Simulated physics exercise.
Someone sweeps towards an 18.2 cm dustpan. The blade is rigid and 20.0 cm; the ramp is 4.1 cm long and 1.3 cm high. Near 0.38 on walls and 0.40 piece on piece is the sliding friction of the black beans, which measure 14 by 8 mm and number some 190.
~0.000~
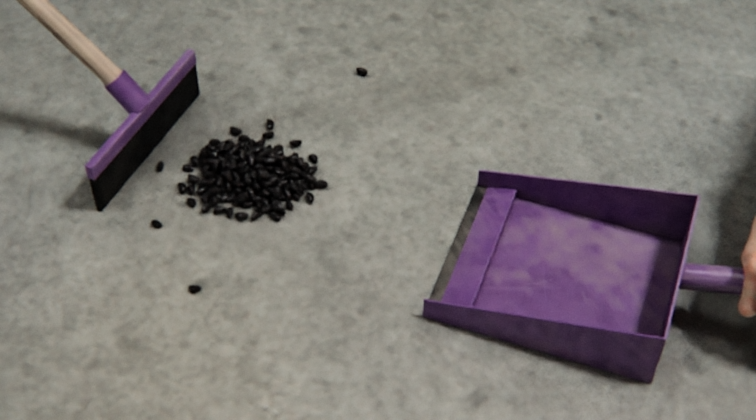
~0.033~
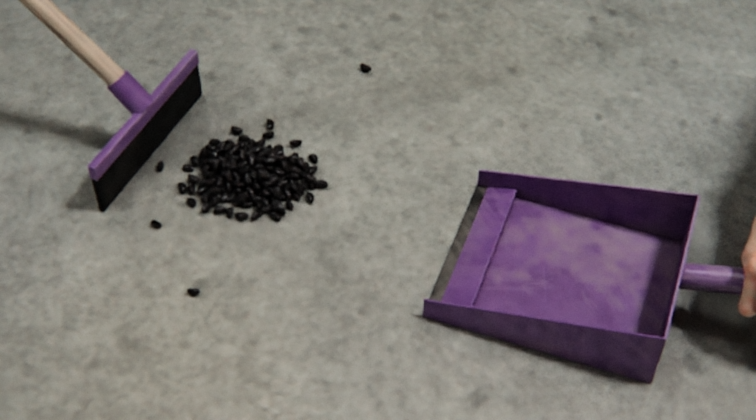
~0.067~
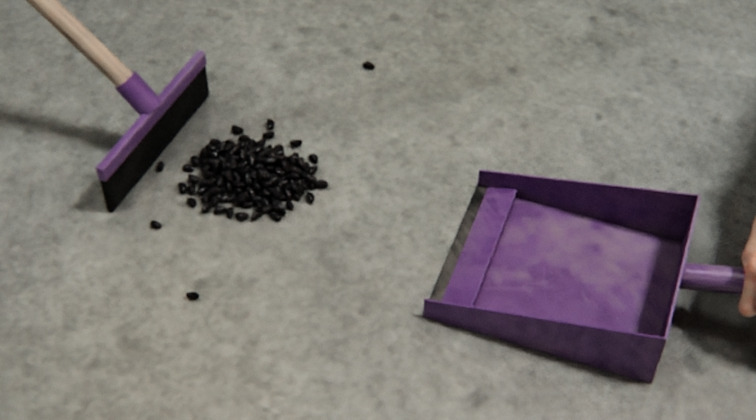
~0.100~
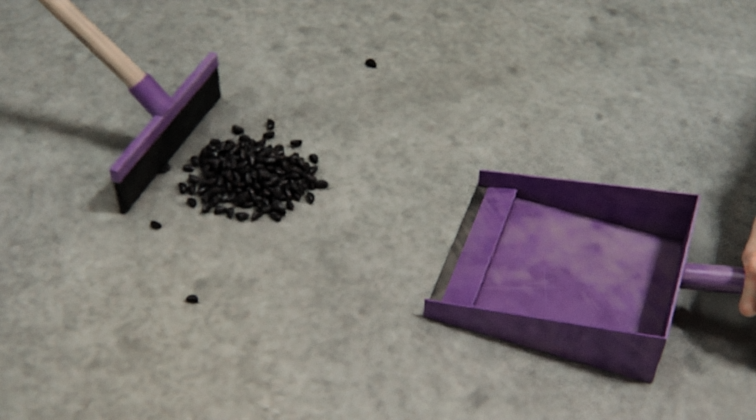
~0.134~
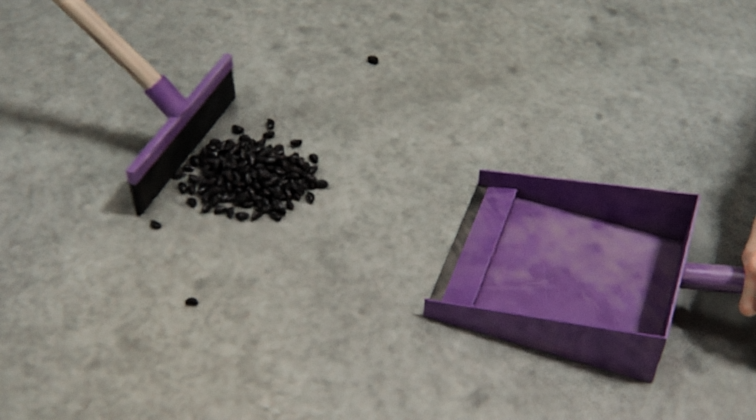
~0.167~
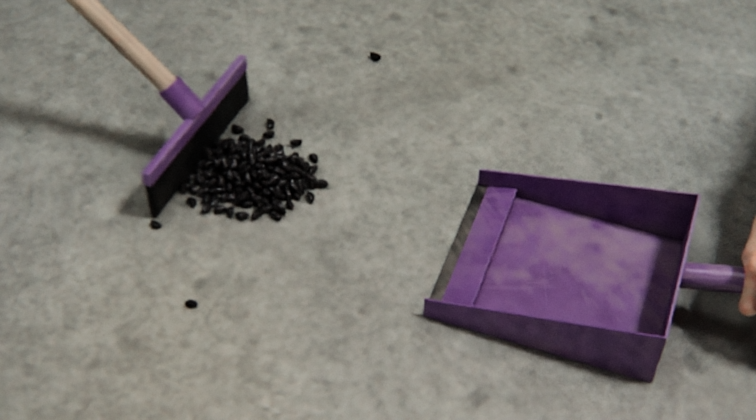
The footage shows a purple broom with a wooden handle moving a short way right across a grey floor and reaching the left edge of a pile of small black pieces, while a hand holds a purple dustpan at right.
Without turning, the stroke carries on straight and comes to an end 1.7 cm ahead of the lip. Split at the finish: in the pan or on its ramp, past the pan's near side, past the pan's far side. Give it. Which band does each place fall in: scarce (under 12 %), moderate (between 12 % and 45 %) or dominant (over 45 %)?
In the pan or on its ramp: Moderate; past the pan's near side: Scarce; past the pan's far side: Moderate.
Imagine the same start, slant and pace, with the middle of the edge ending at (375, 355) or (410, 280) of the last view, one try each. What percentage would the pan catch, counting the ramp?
The two tries give about 10 and 40 percent.
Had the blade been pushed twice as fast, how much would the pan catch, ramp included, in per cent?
I'd put it at close to 35 per cent.
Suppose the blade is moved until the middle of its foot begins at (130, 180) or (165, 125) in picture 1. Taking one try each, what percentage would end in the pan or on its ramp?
Estimates: 30 percent and 10 percent.
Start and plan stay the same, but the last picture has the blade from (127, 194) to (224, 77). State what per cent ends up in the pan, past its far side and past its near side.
Pan 35, far 5, near 20.
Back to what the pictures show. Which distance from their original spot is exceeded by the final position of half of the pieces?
Roughly 24 centimetres.
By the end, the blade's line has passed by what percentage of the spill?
Estimate: Near 20 %.
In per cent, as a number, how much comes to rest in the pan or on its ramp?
Share at rest: Approx. 25 per cent.
After 0.44 s, middle of the blade 16 cm from the lip; 0 % over the lip, far side 10 %, near side 0 %.
Then, at 0.62 s, middle of the blade 7 cm from the lip; 0 % over the lip, far side 15 %, near side 0 %.
Then, at 0.92 s, middle of the blade 2 cm from the lip; 25 % over the lip, far side 20 %, near side 0 %.
By 2.4 s all is still; pan 25 %, near side 0 %, far side 20 %, in front of the lip or behind the blade 50 %.
